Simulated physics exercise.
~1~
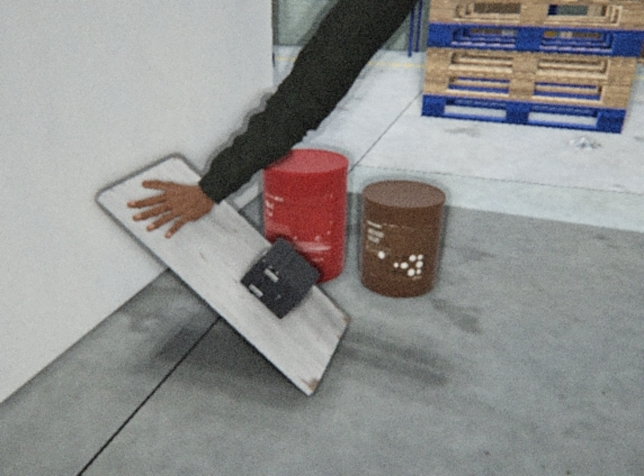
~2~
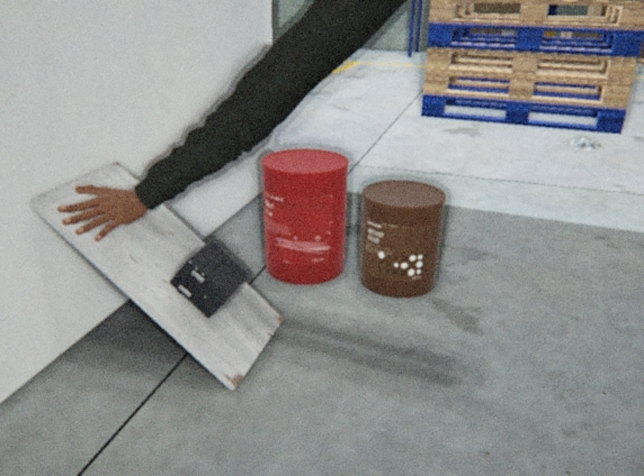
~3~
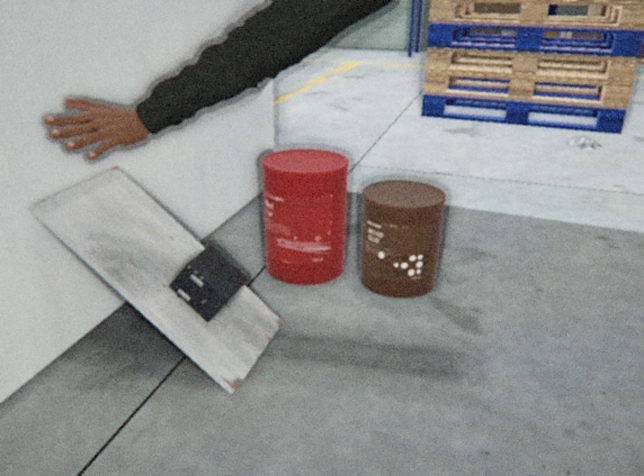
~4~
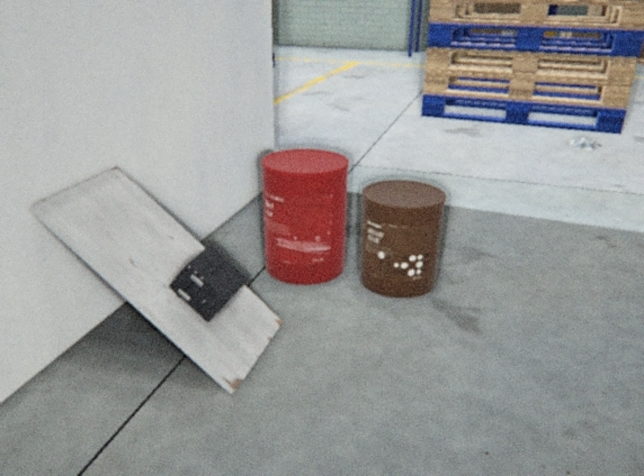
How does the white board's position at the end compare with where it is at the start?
The white board ends up farther to the left than where it starts, farther from the red pail and still leaning at a slant.
A long white board with a dark case on it is held at a slant by a hand in a dark sleeve, beside a pale wall on the left of a grey concrete floor, seen from slightly above. A red pail and a shorter brown pail stand to its right, with wooden and blue pallets stacked behind. The hand shifts the board a short way left, case and all, and it leans by the wall. Then the hand lets go, draws back and leaves the view. The board stays leaning, the case still on it, and both pails stay in place.
